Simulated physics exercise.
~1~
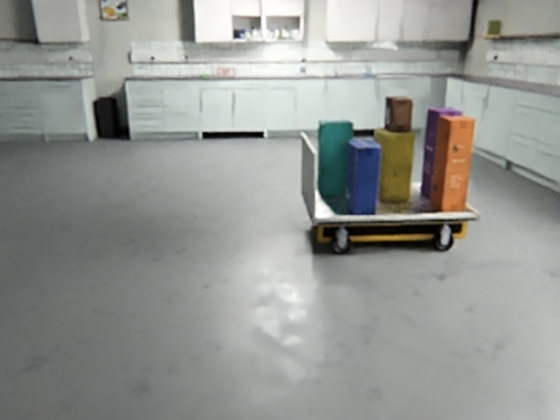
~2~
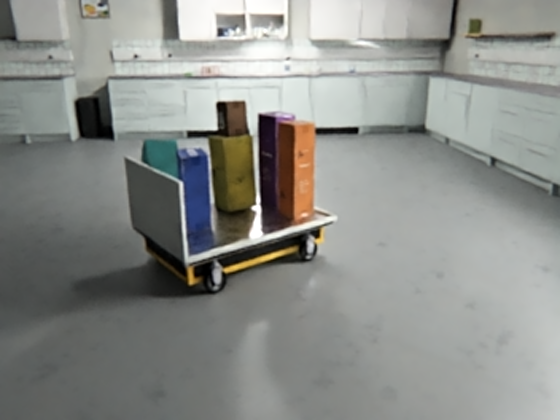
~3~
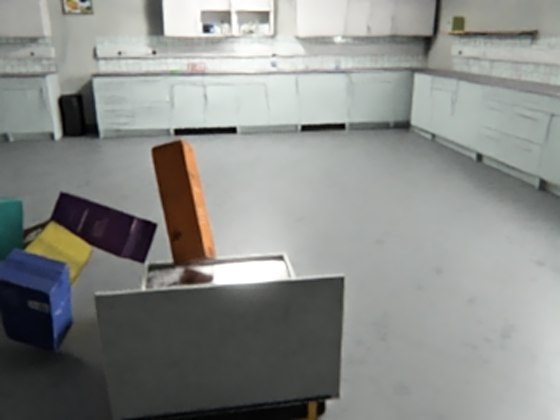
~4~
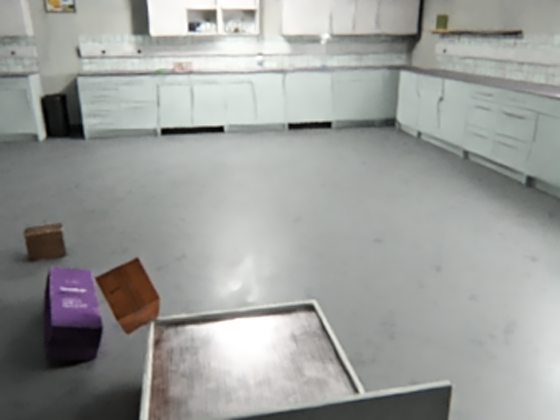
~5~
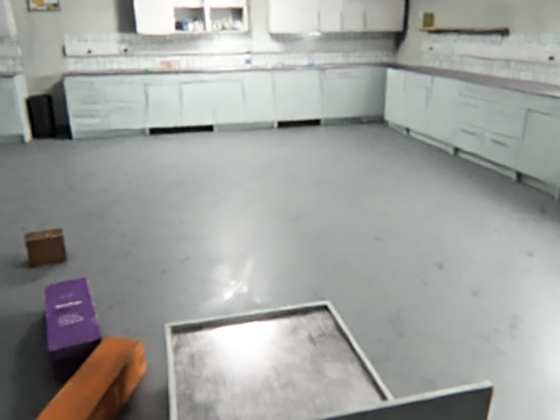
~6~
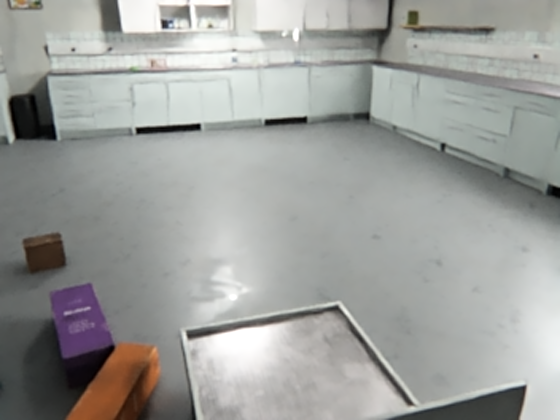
A room with a smooth gray floor and pale cabinets along its far and right walls is seen from slightly above, the view drifting a little. On the right, a low flat cart with a tall end board carries upright turquoise, blue, yellow, brown, purple and orange boxes. The cart rolls left and nearer while turning, and the turquoise box tips behind the board. As it swings further round, the boxes spill off to the left, the orange one last. The cart stops empty in the foreground, with the brown, purple and orange boxes lying on the floor at left.
